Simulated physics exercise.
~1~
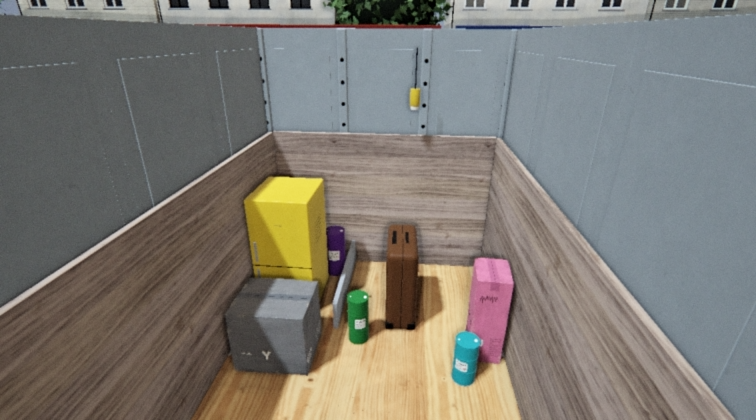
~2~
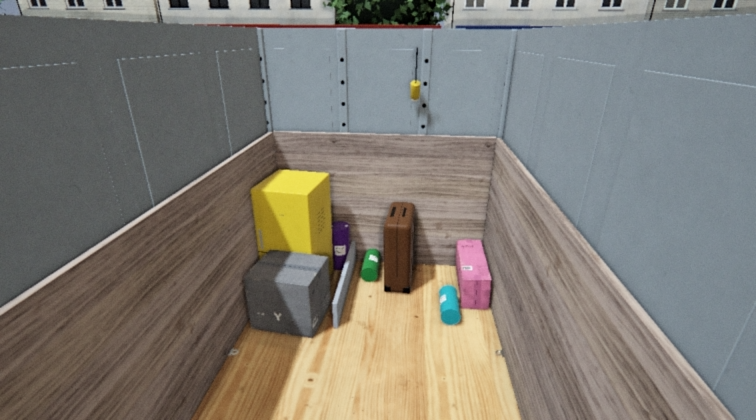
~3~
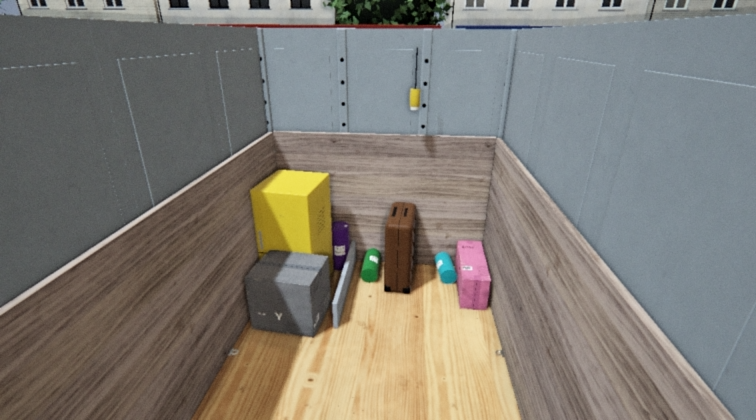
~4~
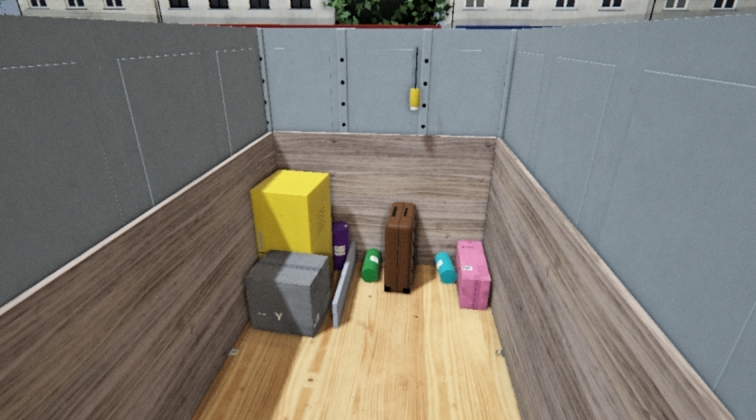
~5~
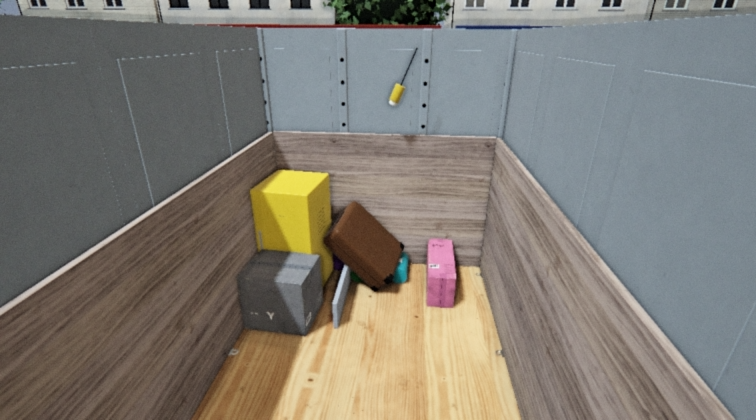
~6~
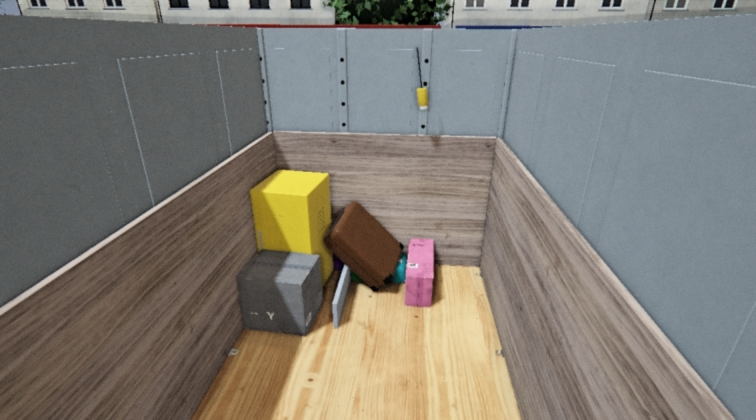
The yellow box and other cargo slide forward, some toppling, then several shift left, leaving the brown case leaning.
